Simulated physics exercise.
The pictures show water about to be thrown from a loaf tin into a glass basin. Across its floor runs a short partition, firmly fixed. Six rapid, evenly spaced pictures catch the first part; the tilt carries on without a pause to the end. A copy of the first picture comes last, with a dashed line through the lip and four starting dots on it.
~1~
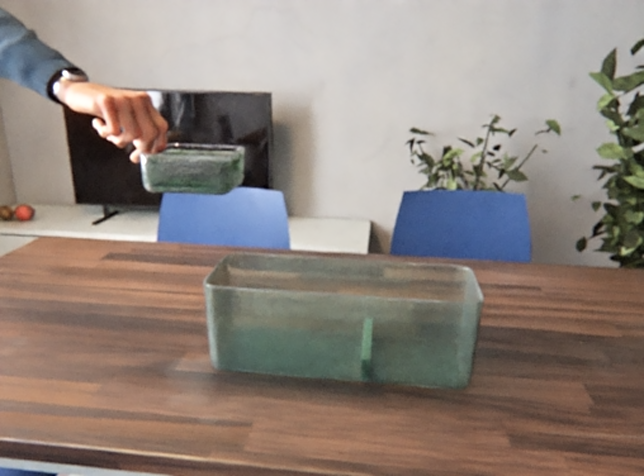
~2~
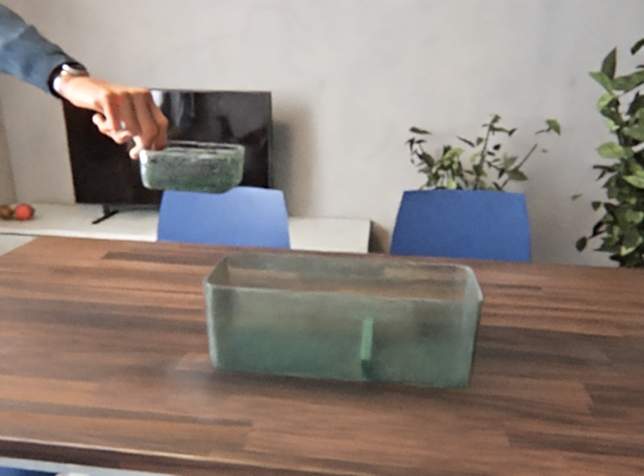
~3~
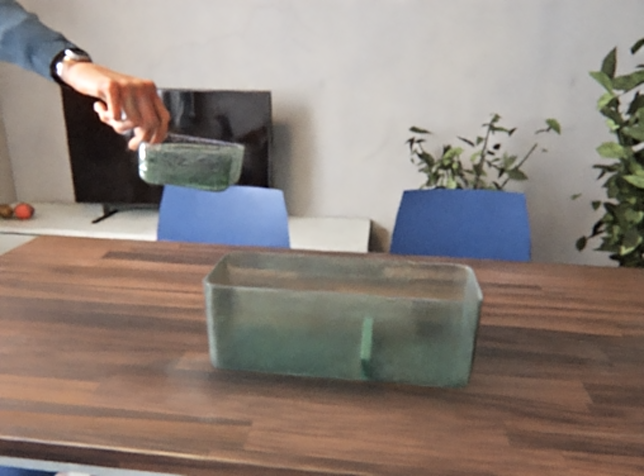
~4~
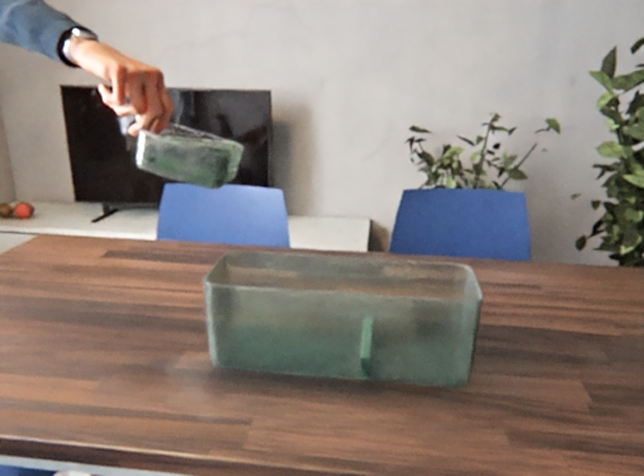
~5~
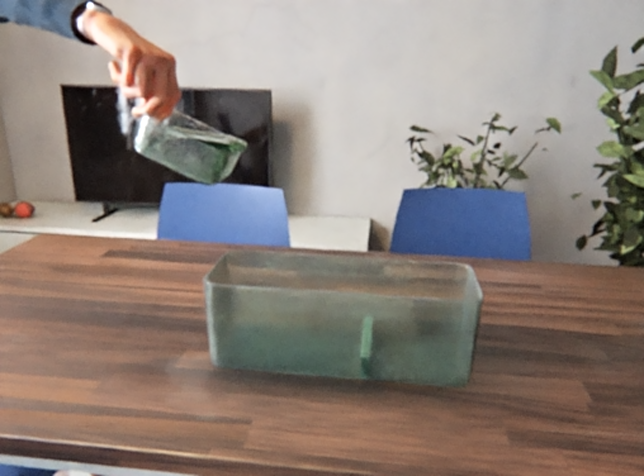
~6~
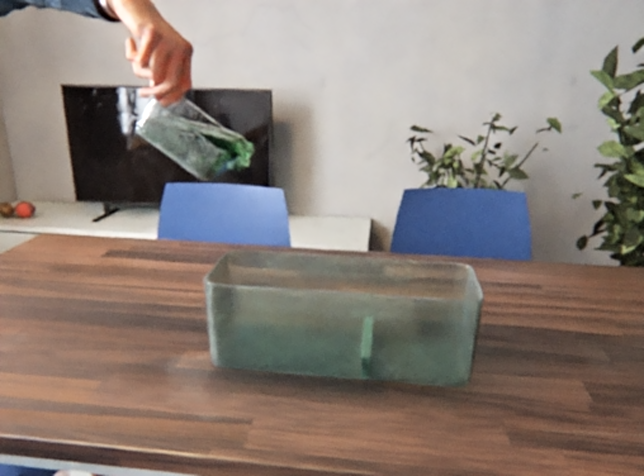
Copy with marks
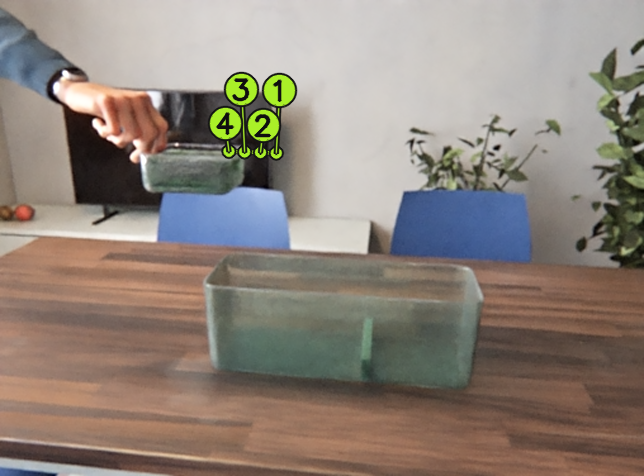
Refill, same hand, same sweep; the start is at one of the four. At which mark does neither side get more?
Take 1.
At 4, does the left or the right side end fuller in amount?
More ends on the left.
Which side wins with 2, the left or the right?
The left one.
On the marked copy, 1 at (276, 153); 2 at (260, 152); 3 at (244, 151); 4 at (228, 151).
For spot 1, about 45 % ends left of the wall and 53 % right of it.
For spot 2, about 77 % ends left of the wall and 20 % right of it; 3 % is lost outside.
For spot 3, about 87 % ends left of the wall and 10 % right of it; 3 % is lost outside.
For spot 4, about 80 % ends left of the wall and 16 % right of it; 4 % is lost outside.
